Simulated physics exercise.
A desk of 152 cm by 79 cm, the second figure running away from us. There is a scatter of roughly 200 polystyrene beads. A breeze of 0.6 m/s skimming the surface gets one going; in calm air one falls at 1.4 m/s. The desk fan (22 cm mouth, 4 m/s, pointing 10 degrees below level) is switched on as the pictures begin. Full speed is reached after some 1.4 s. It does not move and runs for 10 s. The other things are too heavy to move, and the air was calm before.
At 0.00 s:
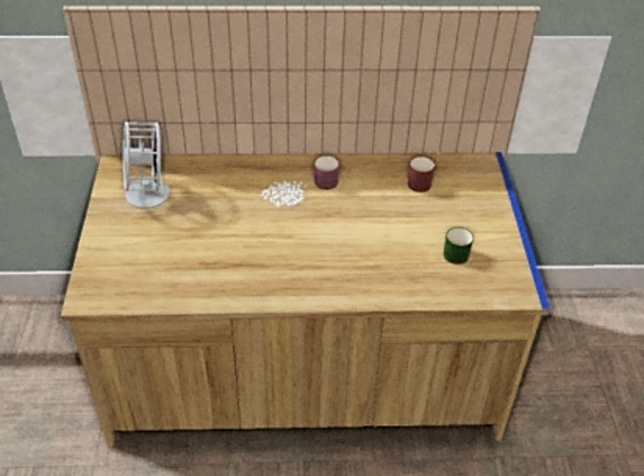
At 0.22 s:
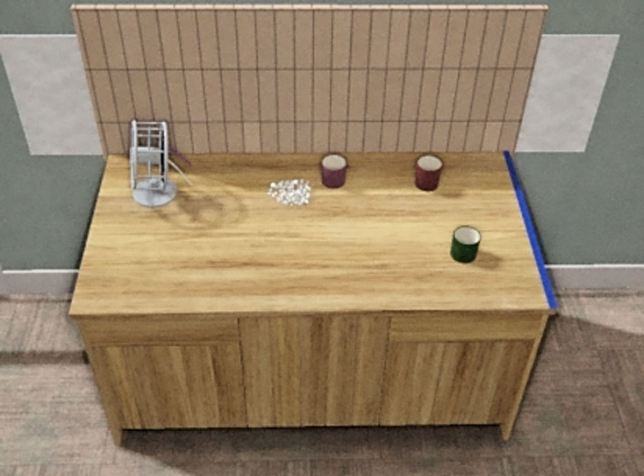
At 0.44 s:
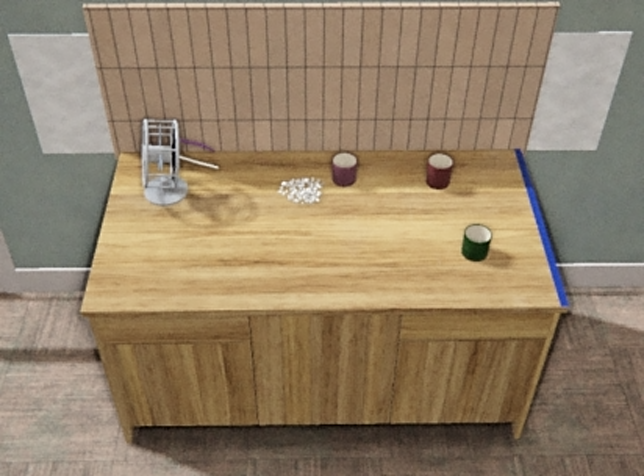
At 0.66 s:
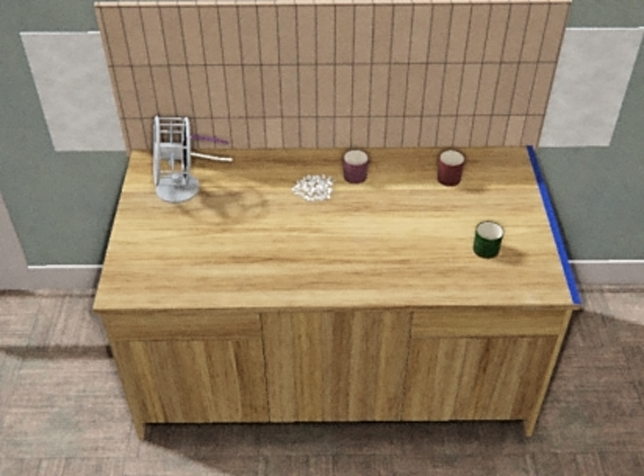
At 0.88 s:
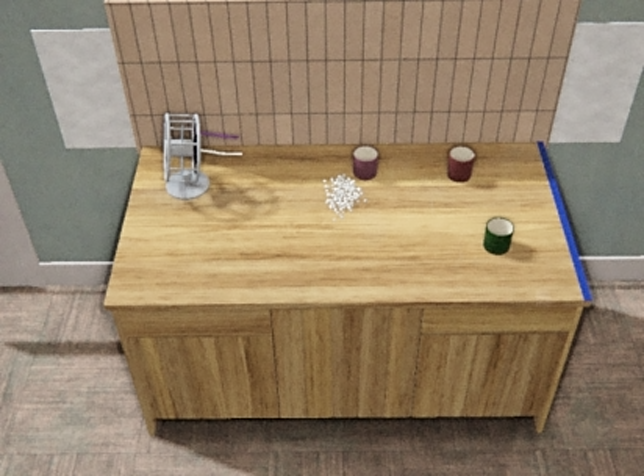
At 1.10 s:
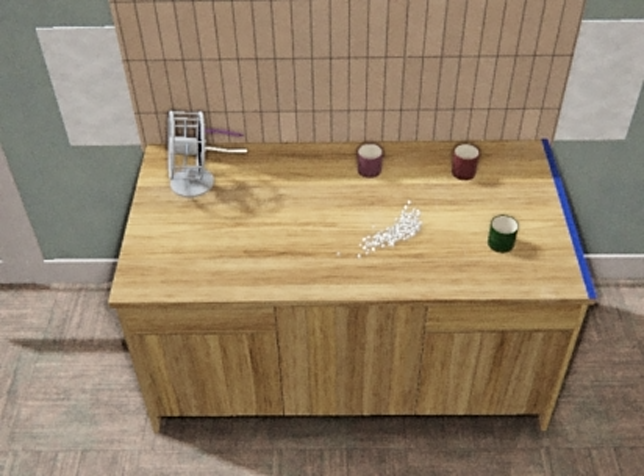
The video shows a small desk fan, a pile of white beads and three mugs on a wooden counter as the view shifts; the beads stay still at first, then spread and slide rightward and toward the front.
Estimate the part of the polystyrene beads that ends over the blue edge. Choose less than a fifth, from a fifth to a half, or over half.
By then not even a fifth are over the blue edge.
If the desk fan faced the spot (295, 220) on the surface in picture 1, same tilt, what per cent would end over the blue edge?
In that case some 90 per cent.
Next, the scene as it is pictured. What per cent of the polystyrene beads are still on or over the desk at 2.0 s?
About 90 %.
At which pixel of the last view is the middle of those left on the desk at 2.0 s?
Near (421, 266).
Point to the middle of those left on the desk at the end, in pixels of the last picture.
Near (432, 293).
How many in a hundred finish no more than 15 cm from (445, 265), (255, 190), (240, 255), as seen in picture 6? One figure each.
In turn about 30 %, 0 %, 0 %.
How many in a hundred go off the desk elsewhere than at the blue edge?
About 70 %.
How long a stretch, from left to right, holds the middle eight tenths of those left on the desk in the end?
About 20 cm.
After 2.0 s, 97 % are on the move or not yet settled, 0 % are over the blue edge; the middle of those still in play is near (421, 266).
After 3.2 s, 85 % are on the move or not yet settled, 2 % are over the blue edge; the middle of those still in play is near (434, 278).
After 5.5 s, 47 % are on the move or not yet settled, 2 % are over the blue edge; the middle of those still in play is near (433, 291).
After 10.0 s, at the end, 2 % are over the blue edge; the middle of those still in play is near (432, 293).
